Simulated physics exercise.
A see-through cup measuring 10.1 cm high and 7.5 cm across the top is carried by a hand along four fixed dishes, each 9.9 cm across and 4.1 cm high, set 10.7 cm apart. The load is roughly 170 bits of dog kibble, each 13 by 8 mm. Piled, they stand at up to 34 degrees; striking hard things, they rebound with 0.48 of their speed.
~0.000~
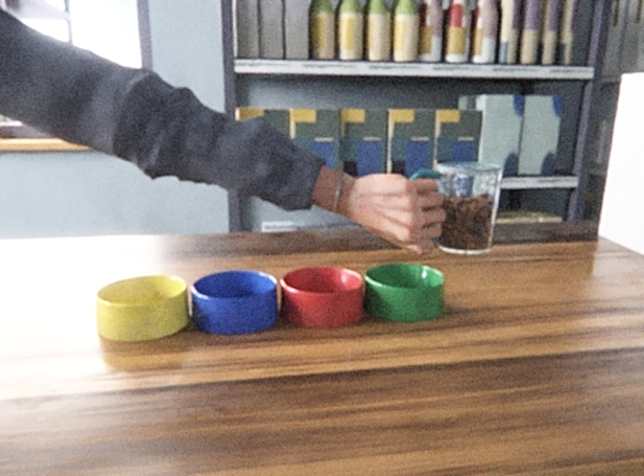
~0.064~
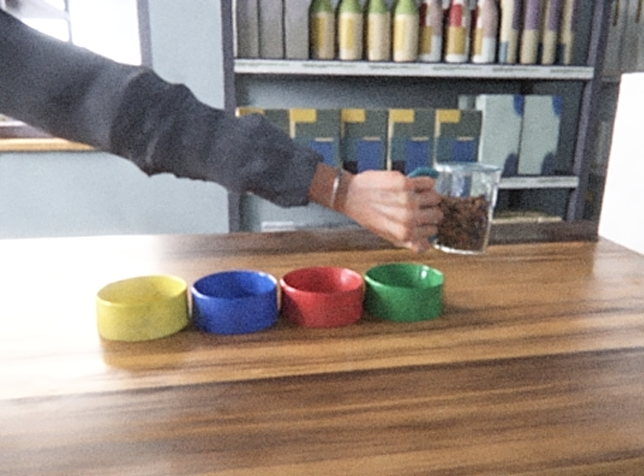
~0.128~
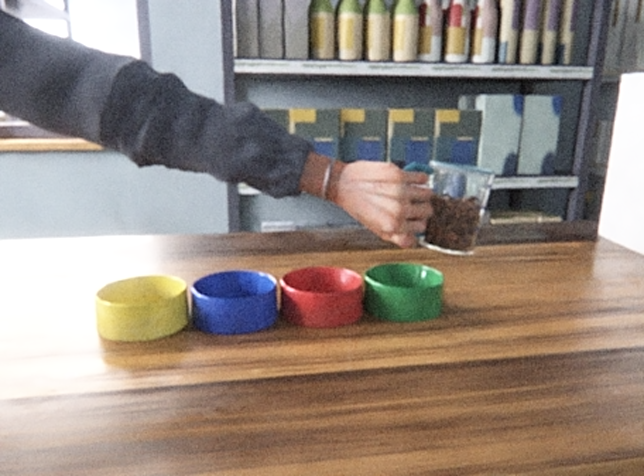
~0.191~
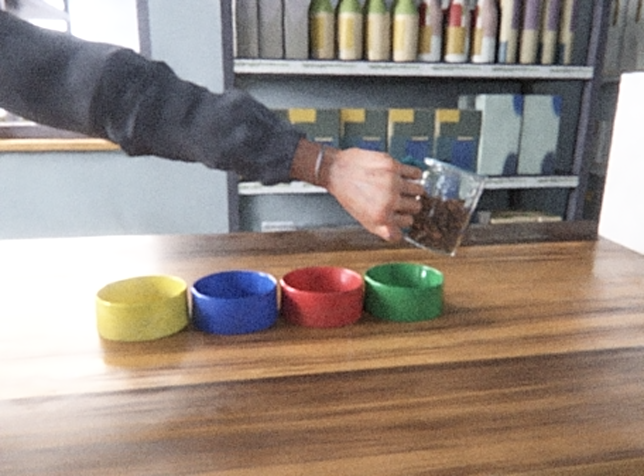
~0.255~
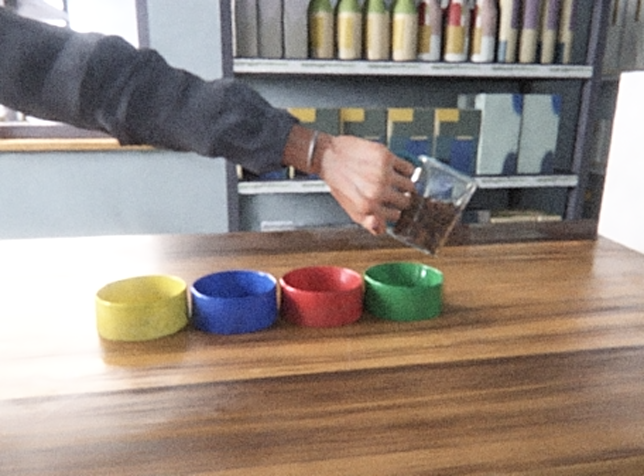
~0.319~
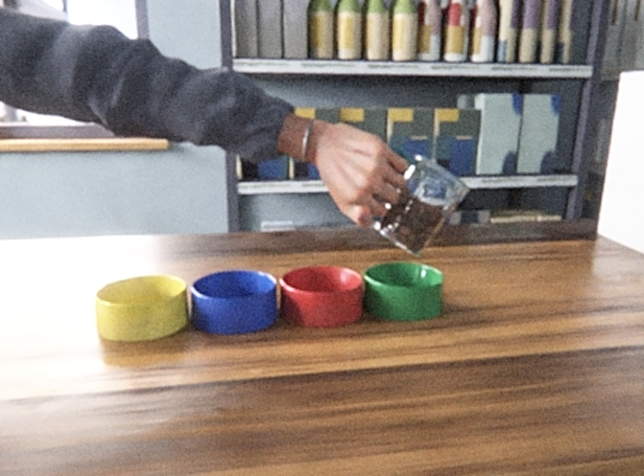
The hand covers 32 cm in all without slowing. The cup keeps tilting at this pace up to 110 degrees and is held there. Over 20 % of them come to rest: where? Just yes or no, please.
In short: Red dish yes, blue dish yes, green dish no, yellow dish no, counter no.
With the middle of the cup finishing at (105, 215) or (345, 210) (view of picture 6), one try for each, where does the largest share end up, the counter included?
On the first run most goes to red, and on the second to green.
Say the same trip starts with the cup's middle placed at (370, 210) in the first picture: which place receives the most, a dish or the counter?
Biggest portion: Yellow.
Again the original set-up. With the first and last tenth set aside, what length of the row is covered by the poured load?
Length: About 12 cm.
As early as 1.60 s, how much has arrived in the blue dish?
So far, roughly 15 per cent.
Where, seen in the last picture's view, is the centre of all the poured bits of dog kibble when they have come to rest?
(269, 302).
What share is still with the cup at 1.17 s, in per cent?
I'd estimate some 65 per cent of the load.
After 0.83 s, tilt 99 degrees; cup holds 100 %.
Then, at 1.17 s, tilt 110 degrees; cup holds 65 %, red 30 %.
Then, at 1.60 s, tilt 110 degrees; cup holds 40 %, red 45 %, blue 15 %.
By 3.6 s all is still; red 45 %, blue 50 %, green 0 %, yellow 0 %, counter 0 %, cup 5 %.
